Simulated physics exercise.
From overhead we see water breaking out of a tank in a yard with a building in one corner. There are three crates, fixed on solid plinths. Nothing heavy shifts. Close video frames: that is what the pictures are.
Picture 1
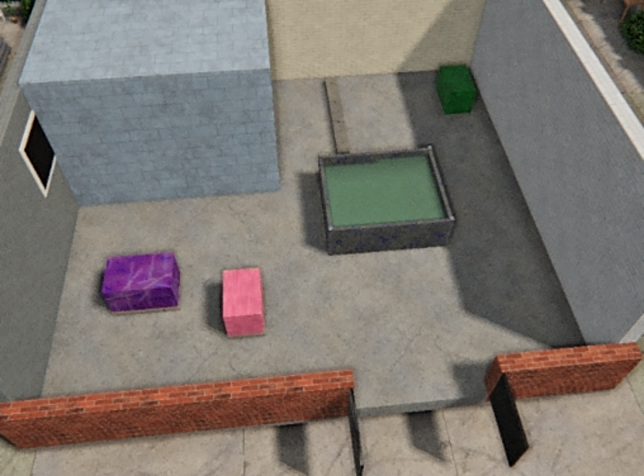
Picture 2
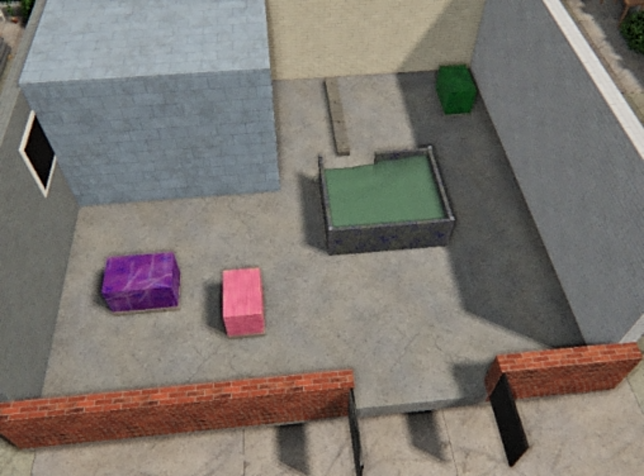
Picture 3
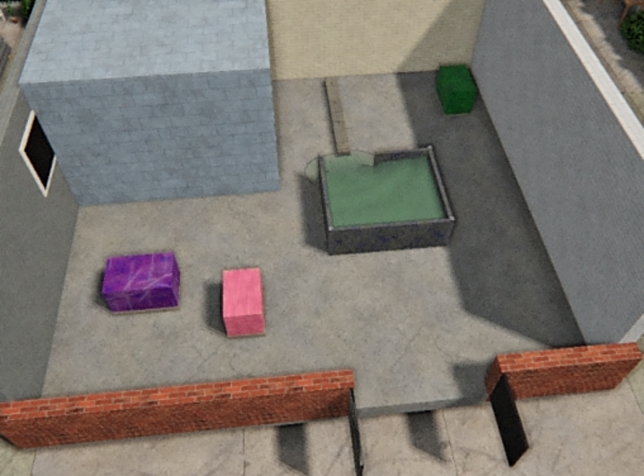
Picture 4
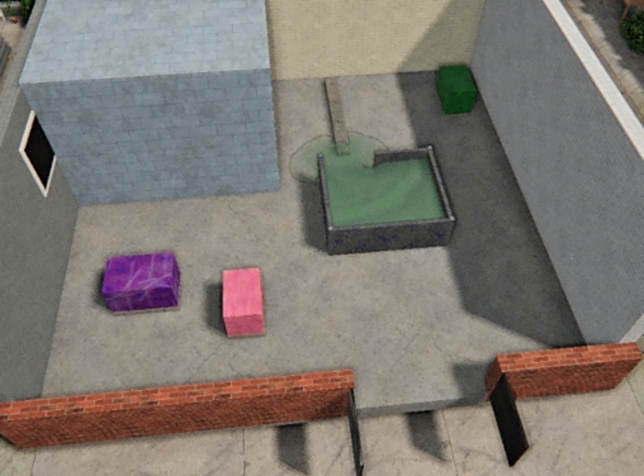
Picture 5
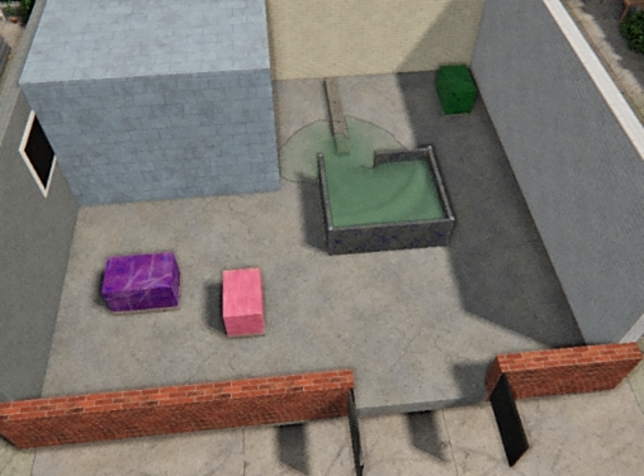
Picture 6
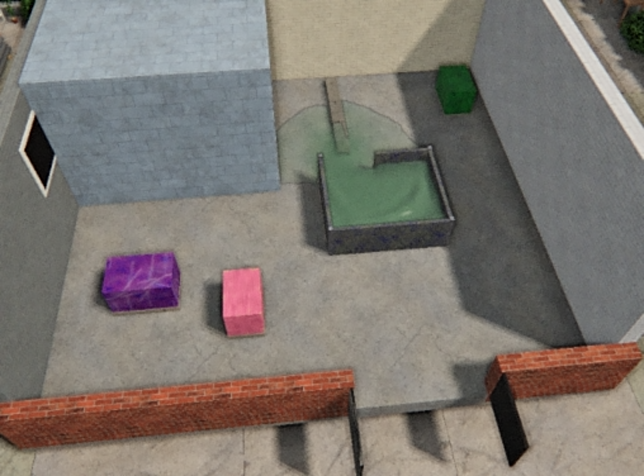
The clip shows a walled yard with a building, three crates and a tank of still greenish water; a gap opens on the tank's far side, and water pours out, spreading across the ground in a widening, thin sheet.
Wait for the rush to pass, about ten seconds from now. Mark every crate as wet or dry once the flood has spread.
Green crate: Wet, purple crate: Dry, pink crate: Dry.
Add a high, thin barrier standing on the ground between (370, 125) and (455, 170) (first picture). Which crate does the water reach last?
The purple crate.
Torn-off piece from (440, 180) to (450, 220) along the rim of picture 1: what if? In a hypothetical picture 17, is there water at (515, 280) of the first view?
There: Wet.
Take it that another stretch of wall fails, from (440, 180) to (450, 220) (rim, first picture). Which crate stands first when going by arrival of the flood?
Answer: The green crate.
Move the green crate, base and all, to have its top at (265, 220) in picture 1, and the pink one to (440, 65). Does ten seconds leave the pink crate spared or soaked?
The pink crate simply gets reached.
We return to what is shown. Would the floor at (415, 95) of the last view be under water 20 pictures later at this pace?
Lab note: Spot reads soaked.
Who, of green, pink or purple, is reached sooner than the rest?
That one is the green crate.
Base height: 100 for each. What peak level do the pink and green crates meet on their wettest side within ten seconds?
50 %, then 430 %.
A moment on, water covers 20 % of the floor; the green crate not reached, the purple crate not reached, the pink crate not reached.
Next, water covers 25 % of the floor; the green crate water round its plinth, the purple crate not reached, the pink crate not reached.
Then, water covers 25 % of the floor; the green crate water round its plinth, the purple crate not reached, the pink crate not reached.
Later, water covers 50 % of the floor; the green crate water round its plinth, the purple crate not reached, the pink crate water round its plinth.
In the end, water covers 65 % of the floor; the green crate was topped, the purple crate stayed above the water, the pink crate stayed above the water.
